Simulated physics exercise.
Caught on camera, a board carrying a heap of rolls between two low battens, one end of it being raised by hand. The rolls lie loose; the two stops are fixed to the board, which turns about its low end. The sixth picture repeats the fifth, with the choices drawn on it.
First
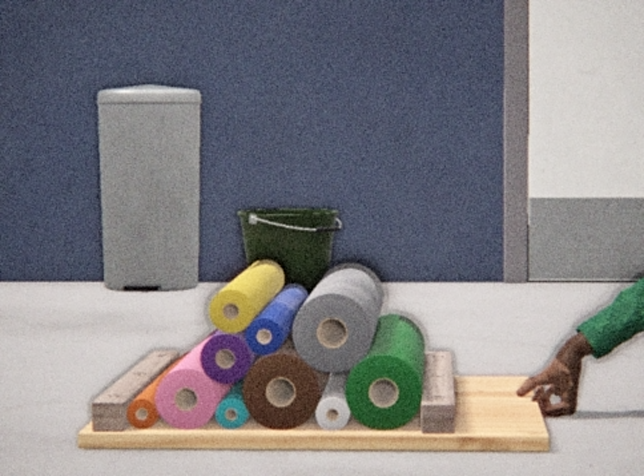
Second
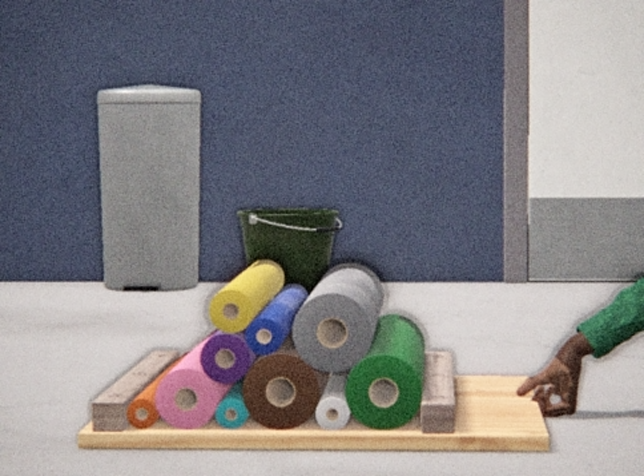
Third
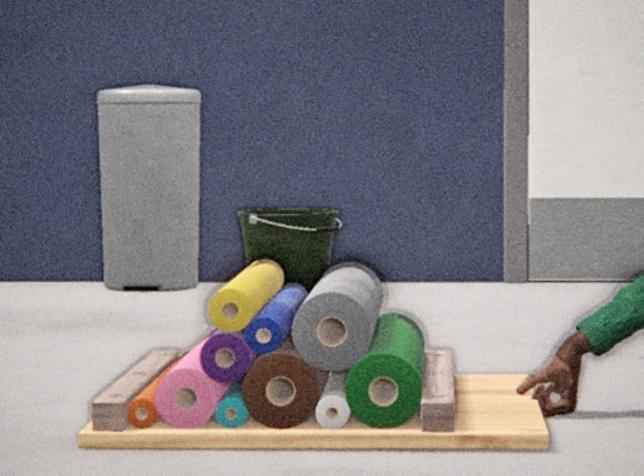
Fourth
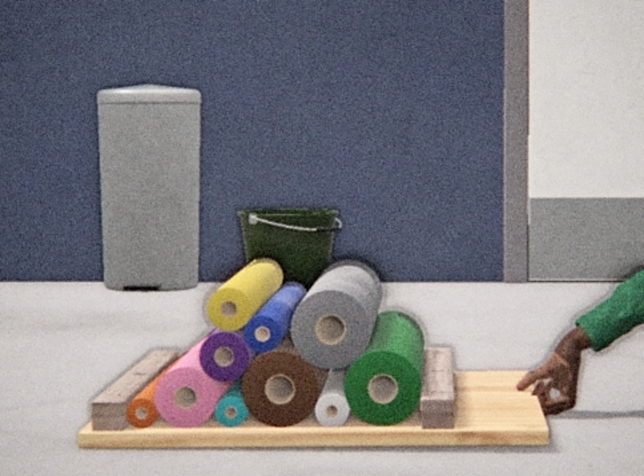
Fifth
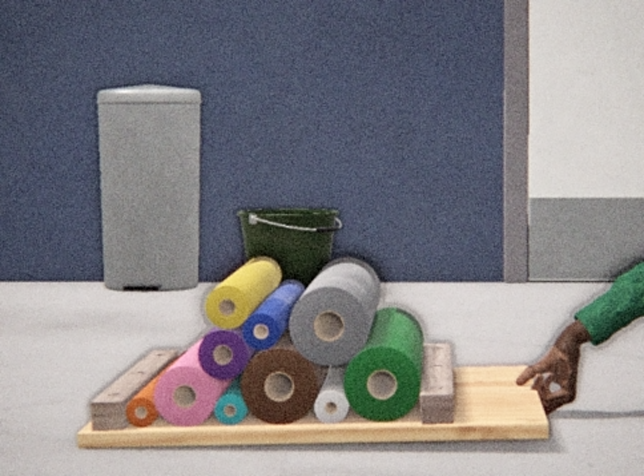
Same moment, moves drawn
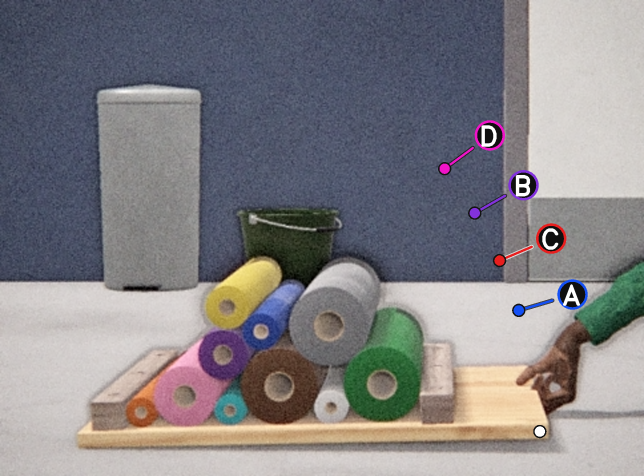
A dark-skinned hand in a green sleeve reaches in from the right and holds the end of a pale wooden board on a light grey floor, seen from the side by a still camera. Between two low battens lies a heap of rolls, yellow, blue and grey above pink, brown and green, before a dark green bucket and grey bin. The hand raises the board's right end very slightly, the rolls keeping their arrangement.
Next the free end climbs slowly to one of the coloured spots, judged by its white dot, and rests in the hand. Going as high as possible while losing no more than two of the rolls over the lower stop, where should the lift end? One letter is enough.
Lift it to D and no more.
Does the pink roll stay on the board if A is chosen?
Yes, with A.
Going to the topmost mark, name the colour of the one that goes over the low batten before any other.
First is the yellow one.
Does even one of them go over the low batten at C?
Yes.
On the marked copy, A at (519, 310); B at (474, 213); C at (499, 261); D at (445, 169); the white dot at (540, 432).
Taking D. A third of the way, board at 20°.
Two thirds of the way, board at 36°.
When it is over, board at 36°, one over the low batten (yellow).
As for the rest, A one over the low batten (yellow); B one over the low batten (yellow); C one over the low batten (yellow).
